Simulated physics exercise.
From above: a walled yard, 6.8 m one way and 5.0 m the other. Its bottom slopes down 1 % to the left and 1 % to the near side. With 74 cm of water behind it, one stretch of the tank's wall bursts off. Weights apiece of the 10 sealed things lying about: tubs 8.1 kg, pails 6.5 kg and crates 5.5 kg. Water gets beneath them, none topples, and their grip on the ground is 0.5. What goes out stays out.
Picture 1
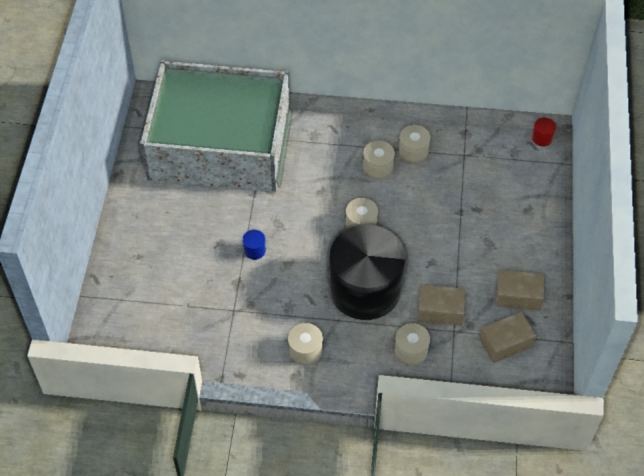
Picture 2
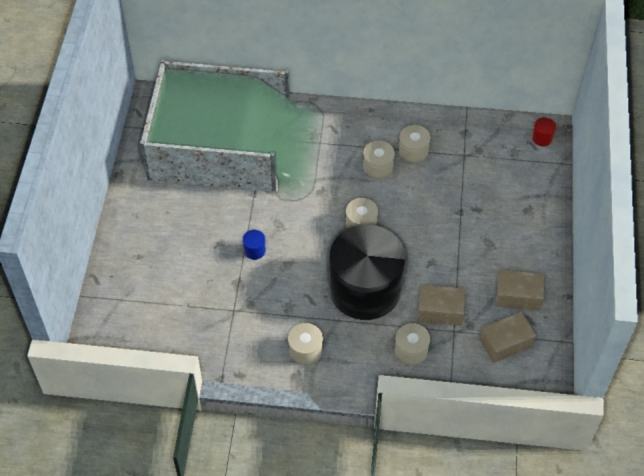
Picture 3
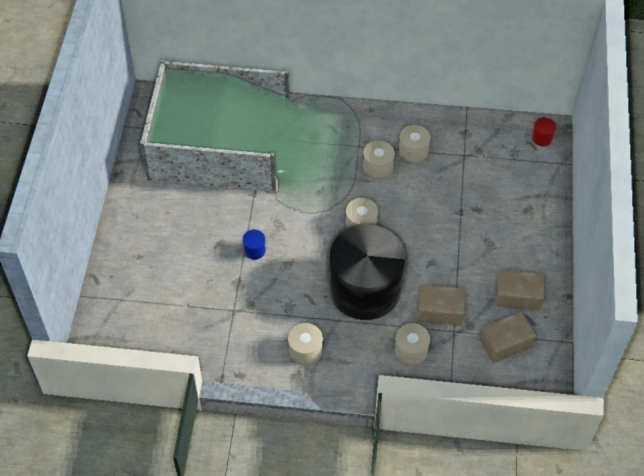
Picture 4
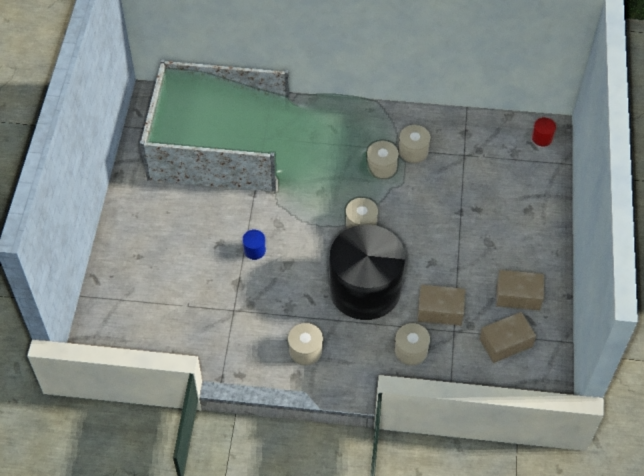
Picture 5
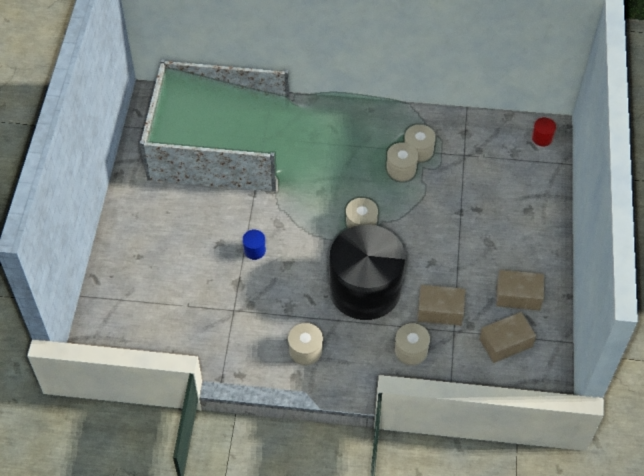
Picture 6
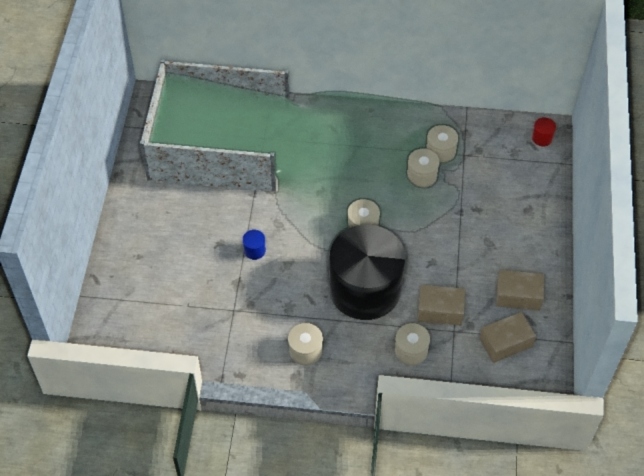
A walled yard with a grey slab floor is seen from above by a still camera, with a speckled tank of green water at the upper left. A large black drum stands near the middle among cream pails and three brown crates, with a blue pail left of it and a red one at the upper right. Part of the tank's right wall gives way, water spreads rightward across the floor, and two cream pails slide right.
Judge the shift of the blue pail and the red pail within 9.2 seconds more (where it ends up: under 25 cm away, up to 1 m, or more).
The blue pail barely shifts, the red pail gets carried off.
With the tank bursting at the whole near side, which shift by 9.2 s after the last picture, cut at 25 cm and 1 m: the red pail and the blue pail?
In that case the red pail barely shifts, the blue pail travels far.
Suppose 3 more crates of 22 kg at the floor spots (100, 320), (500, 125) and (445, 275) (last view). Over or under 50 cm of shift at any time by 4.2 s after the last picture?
In turn: Under, more, more.
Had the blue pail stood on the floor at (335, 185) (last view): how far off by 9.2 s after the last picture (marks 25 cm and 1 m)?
It travels far.
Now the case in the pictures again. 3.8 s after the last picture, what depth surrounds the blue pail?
Roughly 0 cm.
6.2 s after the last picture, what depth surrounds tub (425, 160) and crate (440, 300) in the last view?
Roughly 4 and 5 cm.
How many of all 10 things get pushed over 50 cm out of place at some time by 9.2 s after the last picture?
I count 9.
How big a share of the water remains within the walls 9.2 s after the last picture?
Some 86 per cent remains.
Then, 1.2 s after the last picture the blue pail is near (254, 239), 0.0 m from its start, aground; the red pail is near (565, 126), 0.3 m from its start, afloat; 0 of 10 are out; 3 afloat.
Then, 3.8 s after the last picture the blue pail is near (254, 239), 0.0 m from its start, aground; the red pail is near (556, 303), 3.1 m from its start, afloat; 0 of 10 are out; 7 afloat.
Then, 6.2 s after the last picture the blue pail is near (253, 239), 0.0 m from its start, aground; the red pail is near (514, 379), 4.3 m from its start, afloat; 1 of 10 are out; 4 afloat.
Then, 9.2 s after the last picture the blue pail is near (253, 239), 0.0 m from its start, aground; the red pail is near (430, 381), 4.6 m from its start, afloat; 1 of 10 are out; 6 afloat.
